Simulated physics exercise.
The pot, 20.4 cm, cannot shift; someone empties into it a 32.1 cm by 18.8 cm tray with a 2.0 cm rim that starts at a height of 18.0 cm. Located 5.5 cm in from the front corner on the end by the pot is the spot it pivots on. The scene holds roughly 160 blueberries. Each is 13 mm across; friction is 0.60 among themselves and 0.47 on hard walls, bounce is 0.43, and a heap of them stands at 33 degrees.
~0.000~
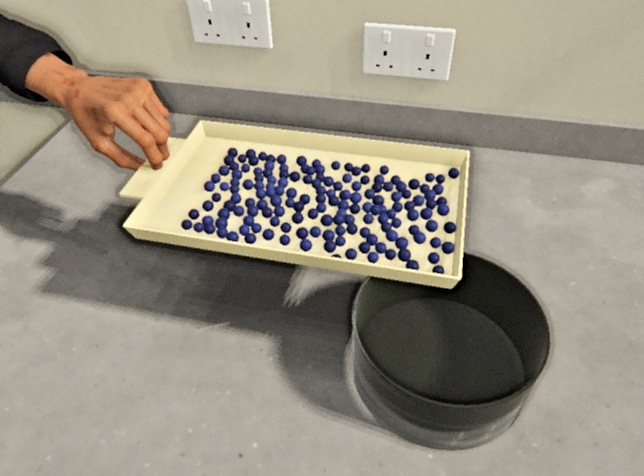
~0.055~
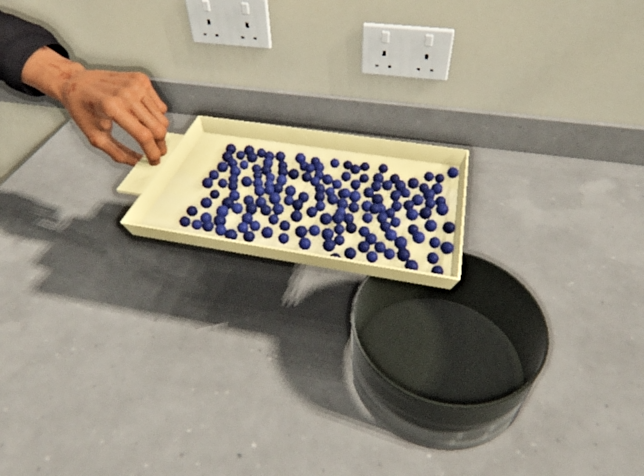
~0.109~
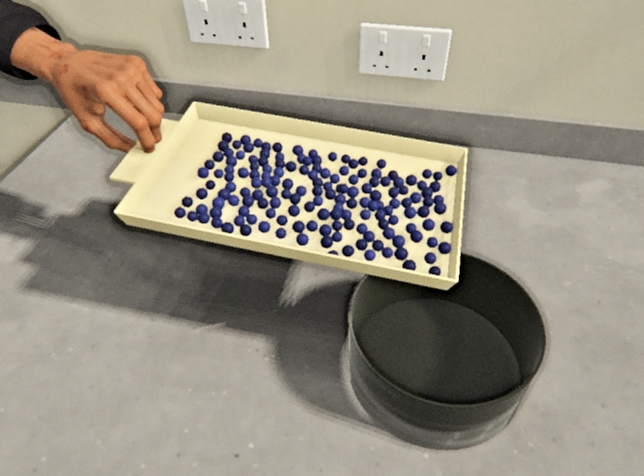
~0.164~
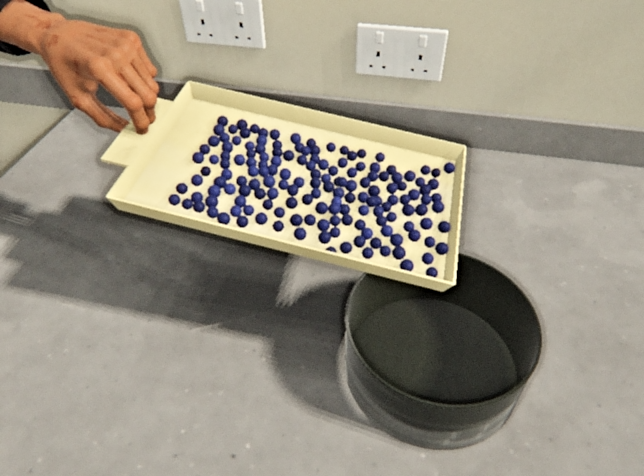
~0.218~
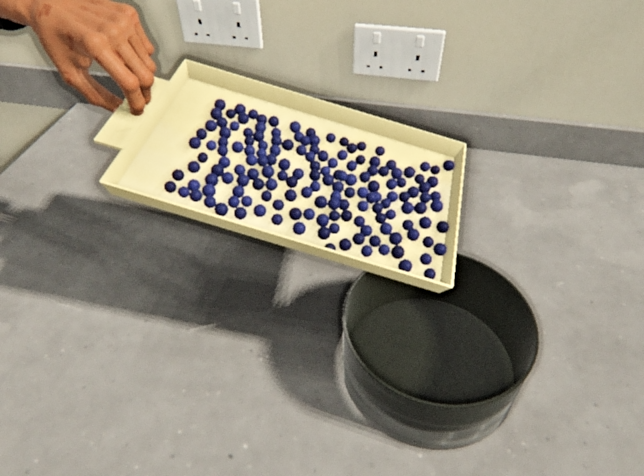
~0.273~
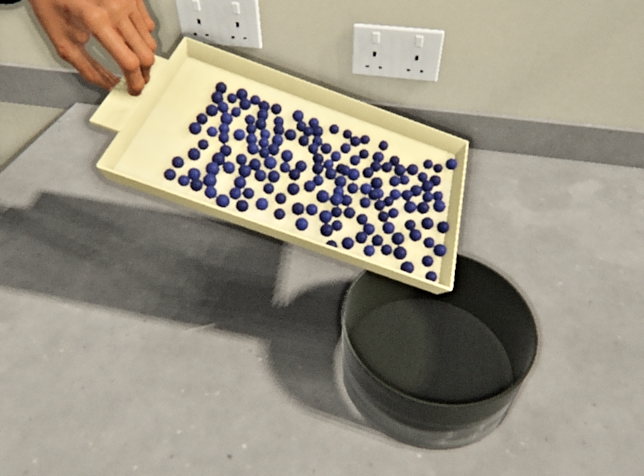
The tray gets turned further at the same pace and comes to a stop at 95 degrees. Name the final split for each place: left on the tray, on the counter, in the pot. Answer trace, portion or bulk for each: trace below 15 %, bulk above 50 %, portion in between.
Tray: Trace. Counter: Trace. Pot: Bulk.
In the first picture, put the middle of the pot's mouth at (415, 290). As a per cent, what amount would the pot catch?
It would come to around 45 percent.
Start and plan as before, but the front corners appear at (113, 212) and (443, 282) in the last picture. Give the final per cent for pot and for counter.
Pot: 75, counter: 25.
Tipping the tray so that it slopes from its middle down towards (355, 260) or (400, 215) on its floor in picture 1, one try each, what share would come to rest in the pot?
That would be close to 75 per cent and then close to 65 per cent.
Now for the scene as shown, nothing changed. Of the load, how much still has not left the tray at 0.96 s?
Around 95 percent of it.
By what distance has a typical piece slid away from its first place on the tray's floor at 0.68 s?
I'd say close to 6 centimetres.
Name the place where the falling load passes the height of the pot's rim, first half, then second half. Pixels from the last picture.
Roughly (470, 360) to begin with, later roughly (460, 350).
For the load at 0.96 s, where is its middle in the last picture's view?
Around (435, 212).
Then, at 0.68 s, tilt 55 degrees; the tray holds 100 %, the pot 0 %.
After 0.96 s, tilt 80 degrees; the tray holds 95 %, the pot 5 %.
Then, at 1.33 s, tilt 95 degrees; the tray holds 5 %, the pot 85 %.
At rest (2.1 s), tray 0 %, counter 0 %, pot 100 %.
